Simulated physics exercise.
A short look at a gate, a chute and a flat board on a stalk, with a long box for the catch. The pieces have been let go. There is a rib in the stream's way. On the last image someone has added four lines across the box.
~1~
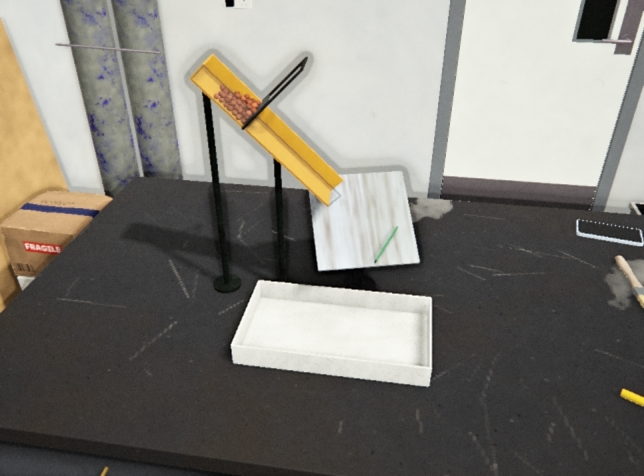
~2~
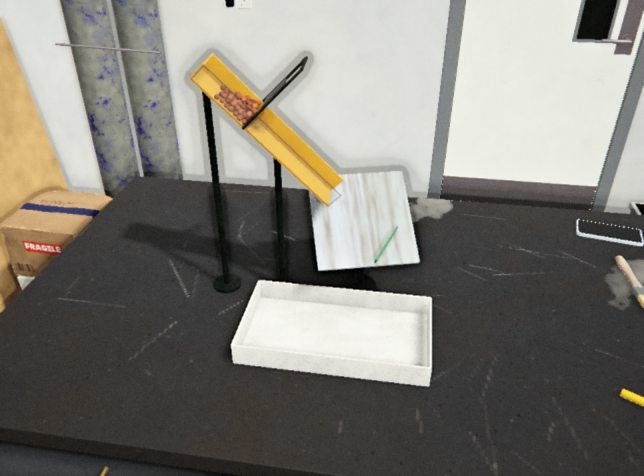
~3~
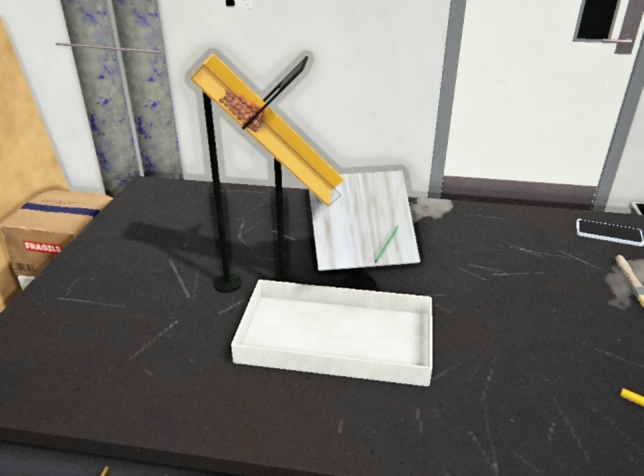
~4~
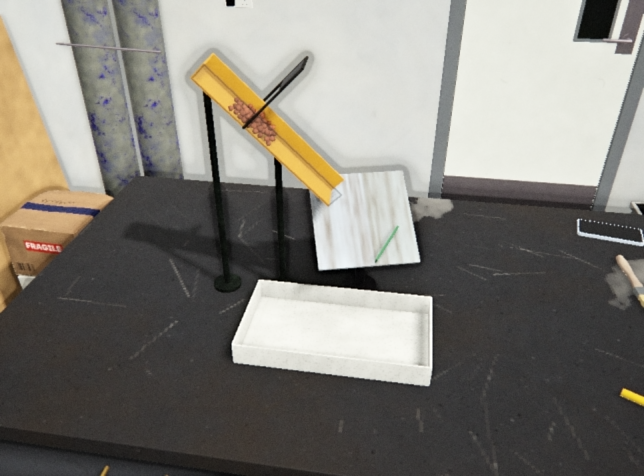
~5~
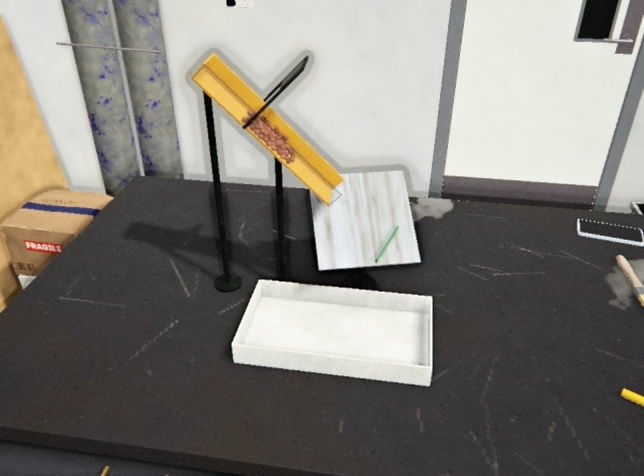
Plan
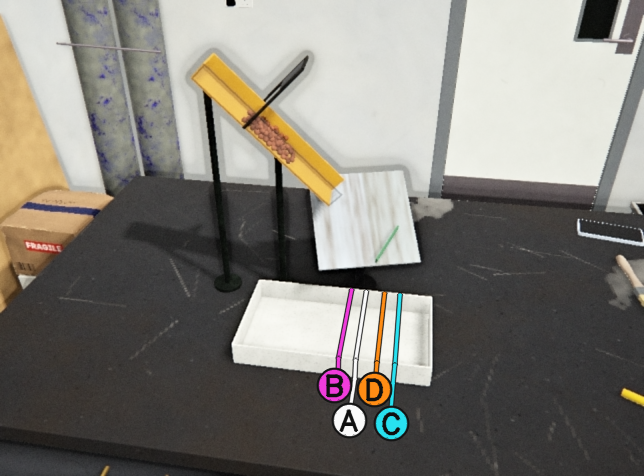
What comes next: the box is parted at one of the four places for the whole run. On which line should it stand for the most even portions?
I would pick line A.
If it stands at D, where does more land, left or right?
Left.
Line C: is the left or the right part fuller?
More lands on the left.
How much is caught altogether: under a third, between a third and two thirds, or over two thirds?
About that: Over two thirds.
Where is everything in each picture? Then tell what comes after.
In the first picture, load behind the gate at (242, 106), clay pellets; lip of the chute at (330, 199), sloping fairly steeply.
In the second picture, middle of the board at (362, 218), tilted fairly steeply; middle of its low edge at (370, 266); of its high edge at (355, 174).
In the third picture, front corners of the box at (232, 345) and (431, 368), empty; front of the load at (256, 130).
In the fourth picture, middle of the load at (259, 122); its front at (273, 139), about a quarter of the way to the lip; rib from (398, 226) to (377, 259).
In the fifth picture, middle of the load at (269, 136); its front at (293, 156), about half of the way to the lip.
On the marked copy, line A crosses the front rim at (355, 359); line B crosses the front rim at (338, 357); line C crosses the front rim at (394, 363); line D crosses the front rim at (377, 361).
Choosing A, of what is caught, about half on the left of the divider, about half on the right.
Choosing B, of what is caught, a stray few on the left of the divider, nearly all on the right.
Choosing C, of what is caught, nearly all on the left of the divider, a stray few on the right.
Choosing D, of what is caught, nearly all on the left of the divider, a small part on the right.
